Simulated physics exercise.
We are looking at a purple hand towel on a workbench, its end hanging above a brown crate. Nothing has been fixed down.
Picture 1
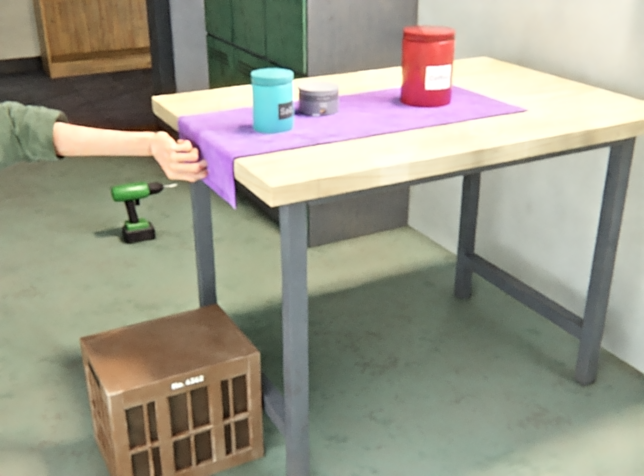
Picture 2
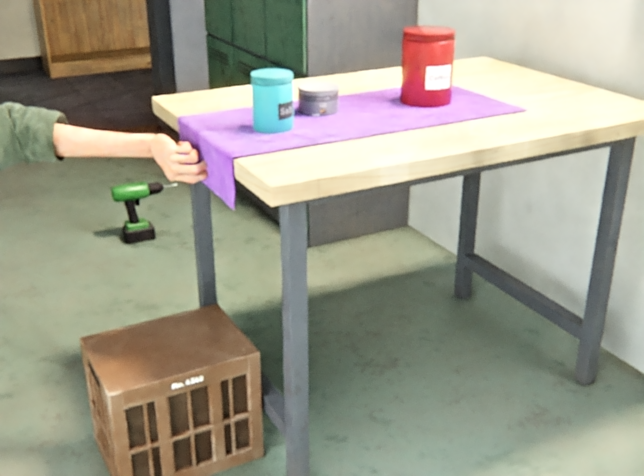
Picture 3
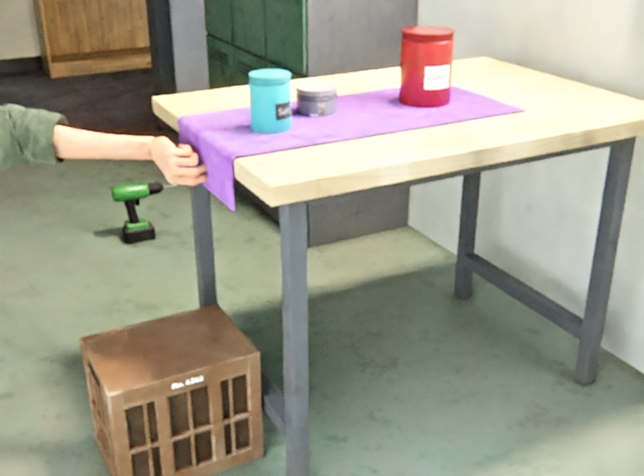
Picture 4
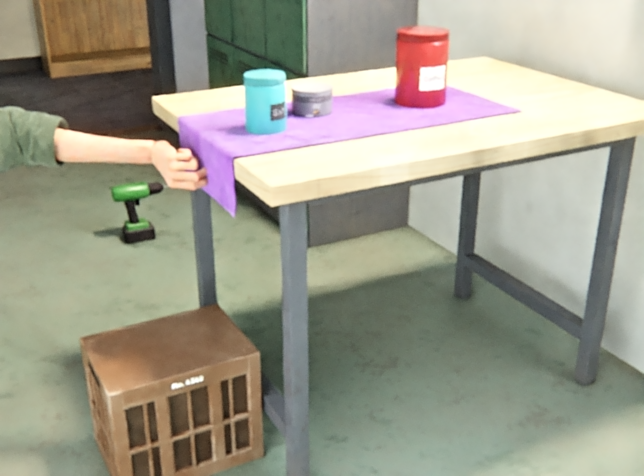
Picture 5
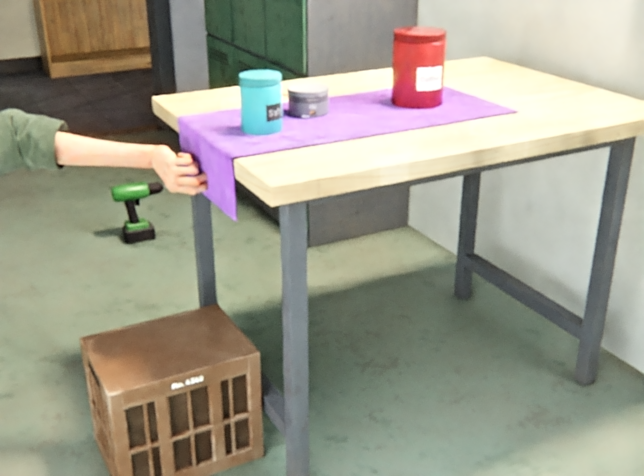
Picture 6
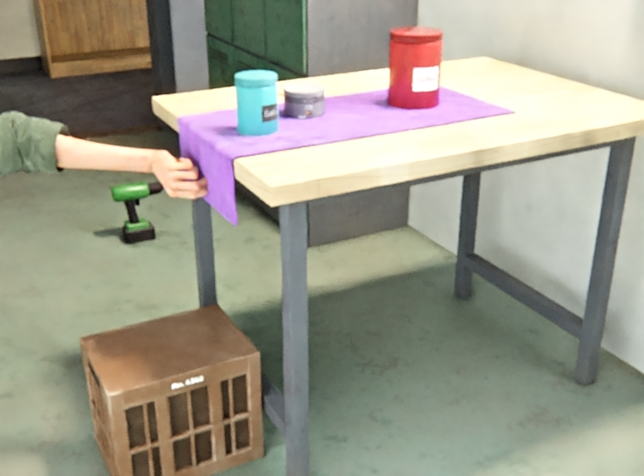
On a workbench, a hand slowly drawing a purple cloth leftward over the edge, three lidded containers shifting left with it.
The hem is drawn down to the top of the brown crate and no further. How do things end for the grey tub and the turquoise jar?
They end like this: The grey tub has gone over, the turquoise jar has gone over.
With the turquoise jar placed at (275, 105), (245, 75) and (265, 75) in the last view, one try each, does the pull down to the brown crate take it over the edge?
Over, then Stays, then Stays.
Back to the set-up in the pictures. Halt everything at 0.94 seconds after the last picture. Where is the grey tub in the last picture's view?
(237, 110).
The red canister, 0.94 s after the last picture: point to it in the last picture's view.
You'd find it somewhere around (354, 75).
Then, 0.94 s on from there, hem going down; tub carried along near (237, 110); jar down below near (153, 291).
Then, 2.00 s on from there, hem on the crate; tub down below near (159, 288); jar down below near (152, 312).
In the end, hem on the crate; tub down below near (159, 288); jar down below near (152, 312). The grey tub falls off and the turquoise jar goes over the edge.
